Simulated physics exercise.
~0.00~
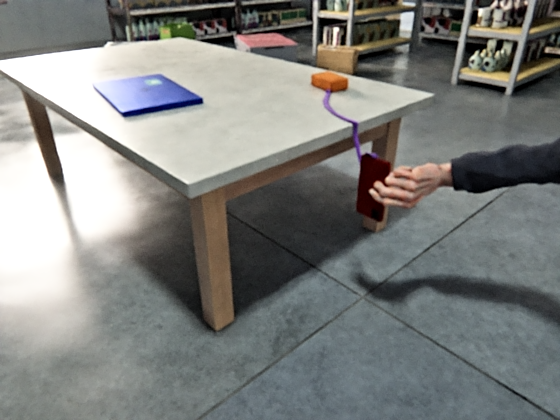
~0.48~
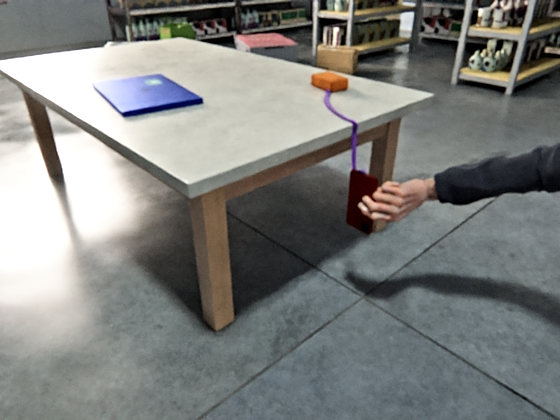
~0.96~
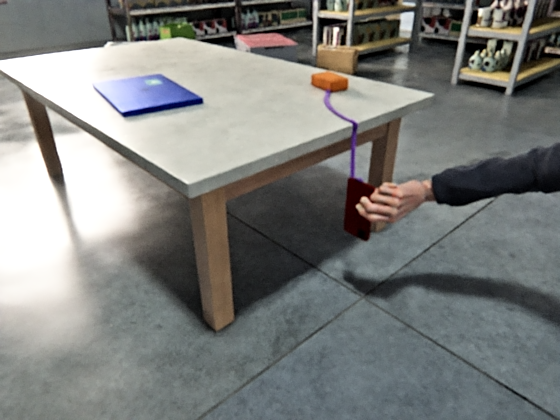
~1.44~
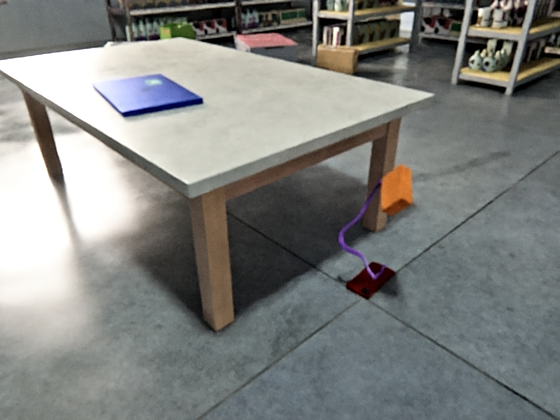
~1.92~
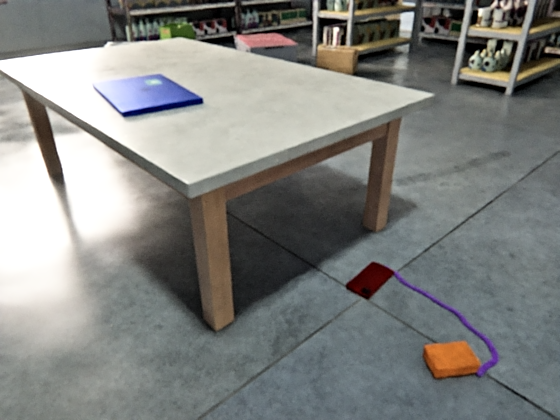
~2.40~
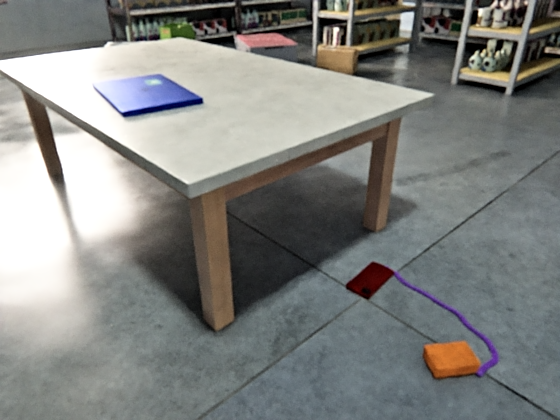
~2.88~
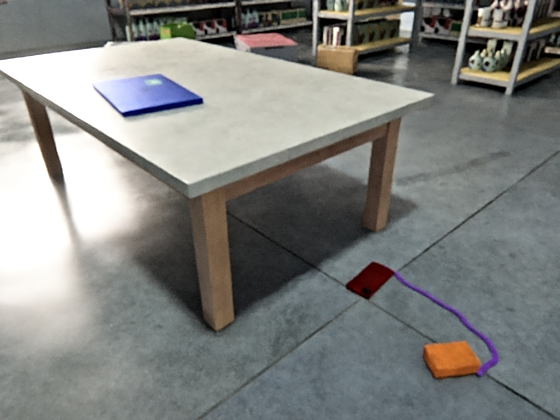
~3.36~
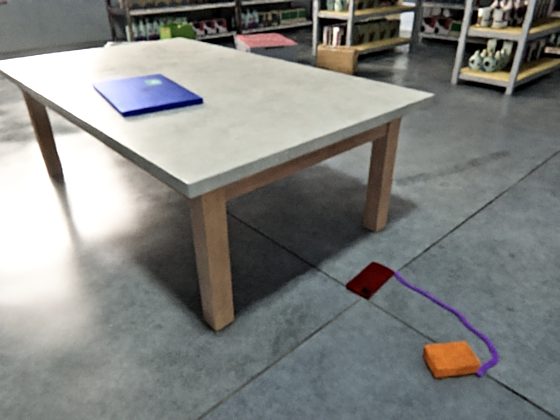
A dark red phone, held by a hand reaching in from the right, hangs beside a pale table, joined by a purple ribbon to an orange sponge near the table's edge. A blue laptop lies farther left on the tabletop. The hand lowers the phone slightly, then lets go and is gone from view. The phone drops flat onto the grey floor, and the sponge is pulled over the edge after it. The sponge tumbles down to the right and comes to rest on the floor, the ribbon curving between them, while the laptop stays put.
